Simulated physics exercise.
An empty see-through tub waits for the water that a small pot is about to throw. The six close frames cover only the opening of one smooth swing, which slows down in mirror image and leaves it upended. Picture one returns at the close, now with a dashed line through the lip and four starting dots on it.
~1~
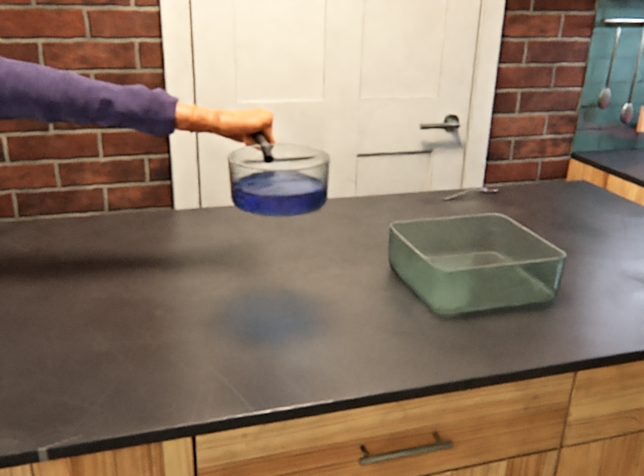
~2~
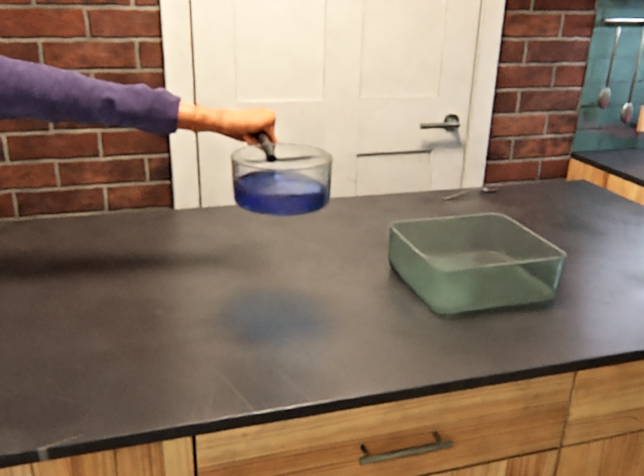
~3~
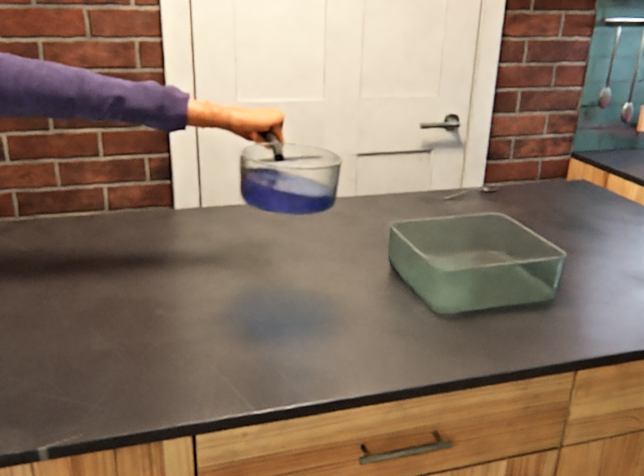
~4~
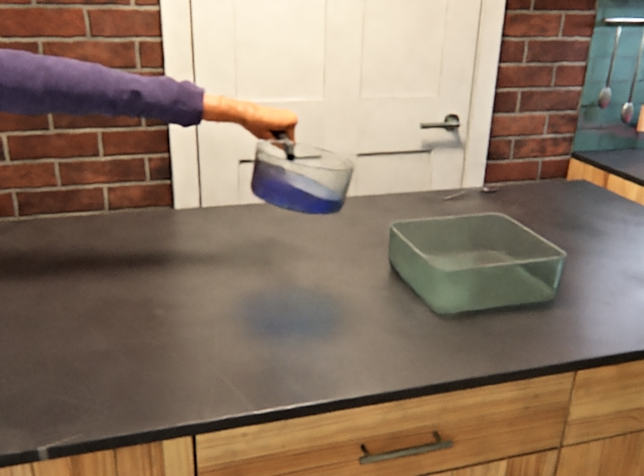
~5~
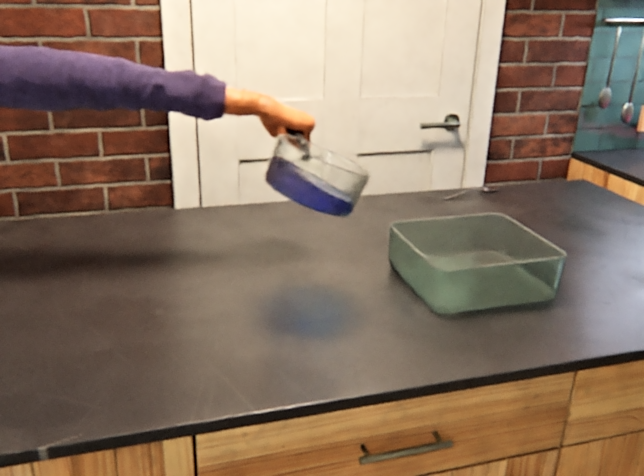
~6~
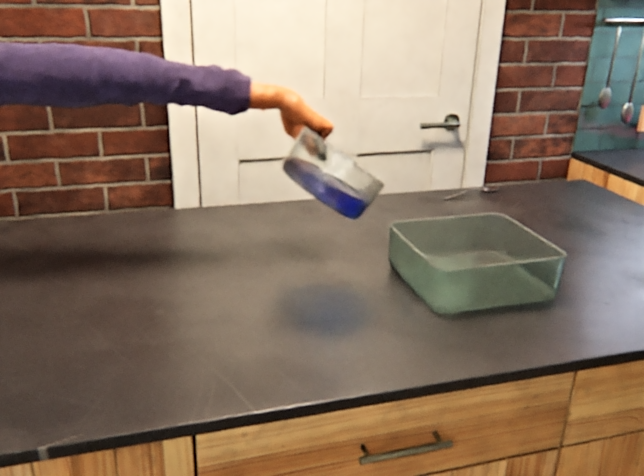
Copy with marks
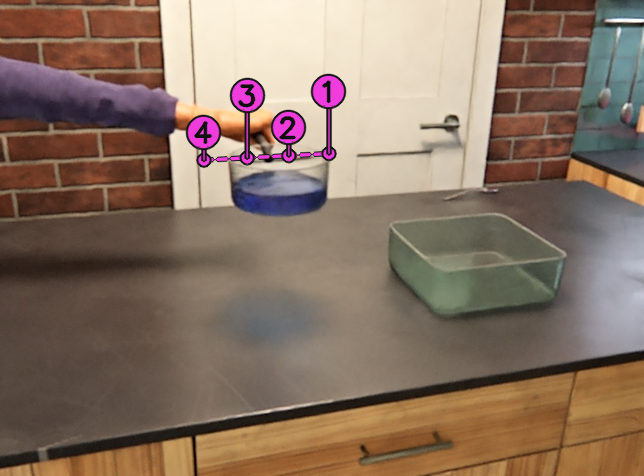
A hand in a purple sleeve held a small clear pot of blue water above a dark counter, then moved it a little to the right, tilting it steadily toward an empty see-through tub.
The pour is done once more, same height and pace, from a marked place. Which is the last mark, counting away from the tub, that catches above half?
Go for 2.
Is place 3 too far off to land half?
Yes, that goes wrong.
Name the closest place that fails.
3 it is.
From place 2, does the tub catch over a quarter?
Yes, it does.
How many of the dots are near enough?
Two of them.
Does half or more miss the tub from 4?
Yes.
On the marked copy, 1 at (328, 153); 2 at (288, 155); 3 at (247, 157); 4 at (203, 160).
Choosing 1, about 74 % lands in the tub, 7 % falls short and 20 % goes beside or beyond.
Choosing 2, about 66 % lands in the tub, 20 % falls short and 14 % goes beside or beyond.
Choosing 3, about 19 % lands in the tub, 77 % falls short and 4 % goes beside or beyond.
Choosing 4, about 0 % lands in the tub, 98 % falls short.
